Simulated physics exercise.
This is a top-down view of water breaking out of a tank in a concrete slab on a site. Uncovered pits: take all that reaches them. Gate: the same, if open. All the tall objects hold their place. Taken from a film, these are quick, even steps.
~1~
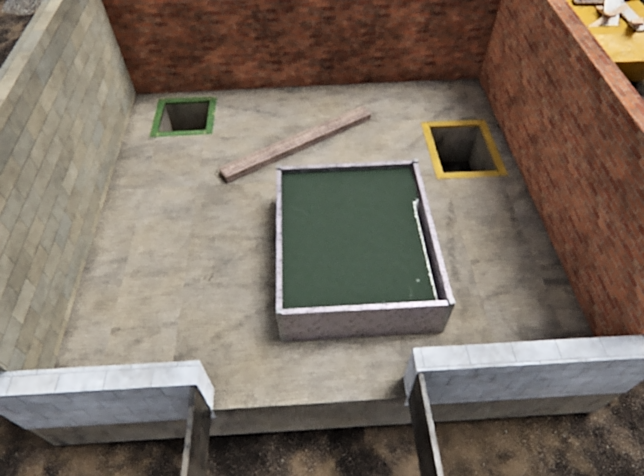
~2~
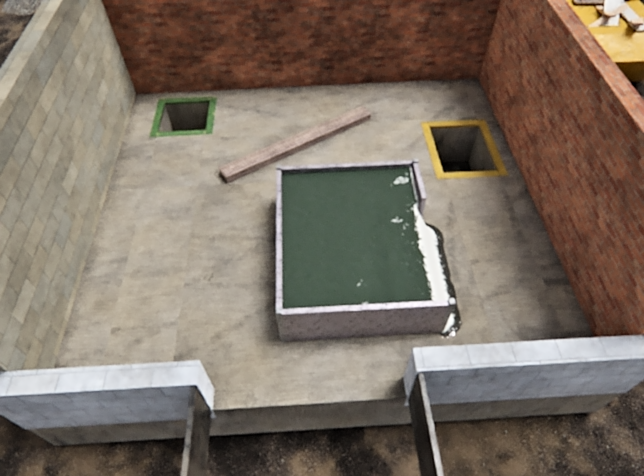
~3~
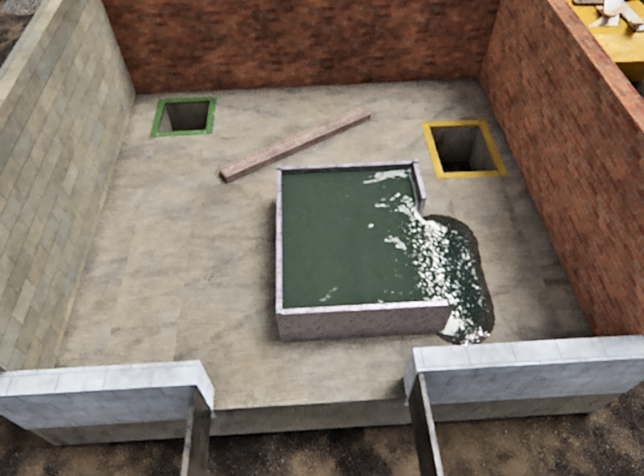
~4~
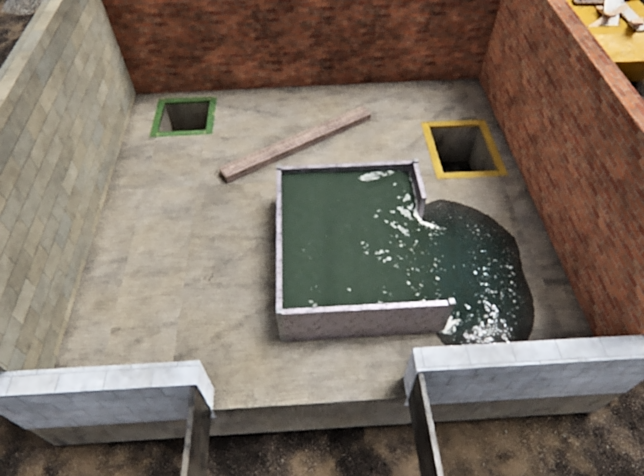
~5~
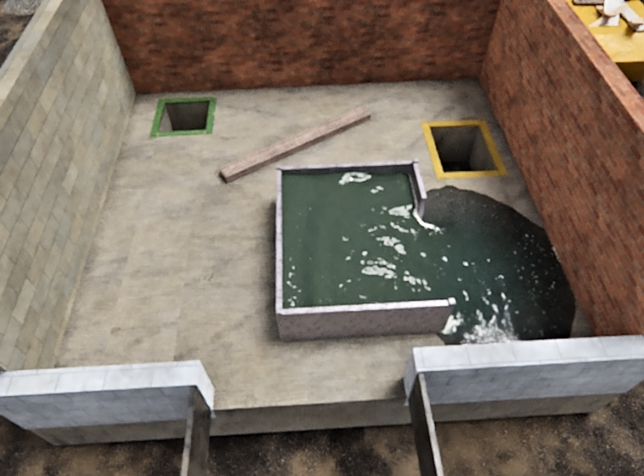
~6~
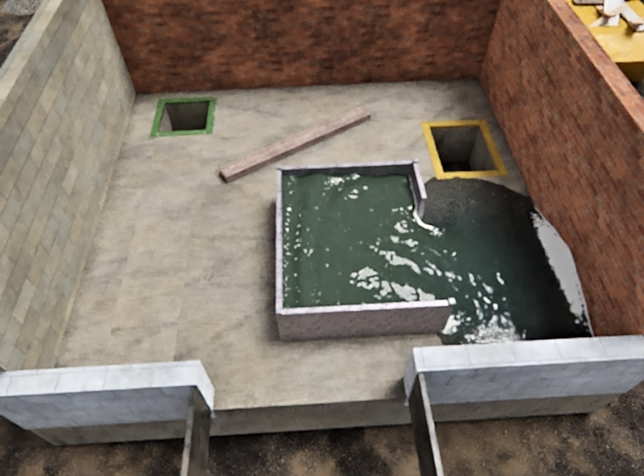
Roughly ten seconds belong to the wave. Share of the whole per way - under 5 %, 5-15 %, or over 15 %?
Gate 5-15 %, yellow pit over 15 %, green pit under 5 %.
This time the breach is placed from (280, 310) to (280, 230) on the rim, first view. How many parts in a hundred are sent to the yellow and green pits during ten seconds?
The yellow pit takes 2 per cent and the green pit 30 per cent.
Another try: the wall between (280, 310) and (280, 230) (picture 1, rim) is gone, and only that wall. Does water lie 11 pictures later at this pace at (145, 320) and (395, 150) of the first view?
First point: Inundated; second point: Unwetted.
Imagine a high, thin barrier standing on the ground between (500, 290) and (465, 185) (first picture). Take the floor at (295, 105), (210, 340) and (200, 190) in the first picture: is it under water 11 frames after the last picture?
Untouched, untouched, untouched.
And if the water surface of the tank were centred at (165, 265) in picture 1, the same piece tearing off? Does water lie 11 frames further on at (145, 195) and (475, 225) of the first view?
Well, the first one would be bone-dry, and the second one soaked.
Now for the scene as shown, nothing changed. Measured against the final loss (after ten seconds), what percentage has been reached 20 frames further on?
Note - share reached: 30 %.
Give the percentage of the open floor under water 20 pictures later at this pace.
40 %.
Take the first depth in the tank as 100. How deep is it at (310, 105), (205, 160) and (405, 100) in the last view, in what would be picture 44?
Going place by place: 4 %, 0 % and 8 %.
A moment on, water covers 15 % of the floor; the gate 0 %, the yellow pit 0 %, the green pit 0 %.
Next, water covers 20 % of the floor; the gate 0 %, the yellow pit 4 %, the green pit 0 %.
Then, water covers 40 % of the floor; the gate 1 %, the yellow pit 14 %, the green pit 0 %.
Later, water covers 60 % of the floor; the gate 6 %, the yellow pit 28 %, the green pit 0 %.
In the end, water covers 85 % of the floor; the gate 9 %, the yellow pit 39 %, the green pit 2 %.
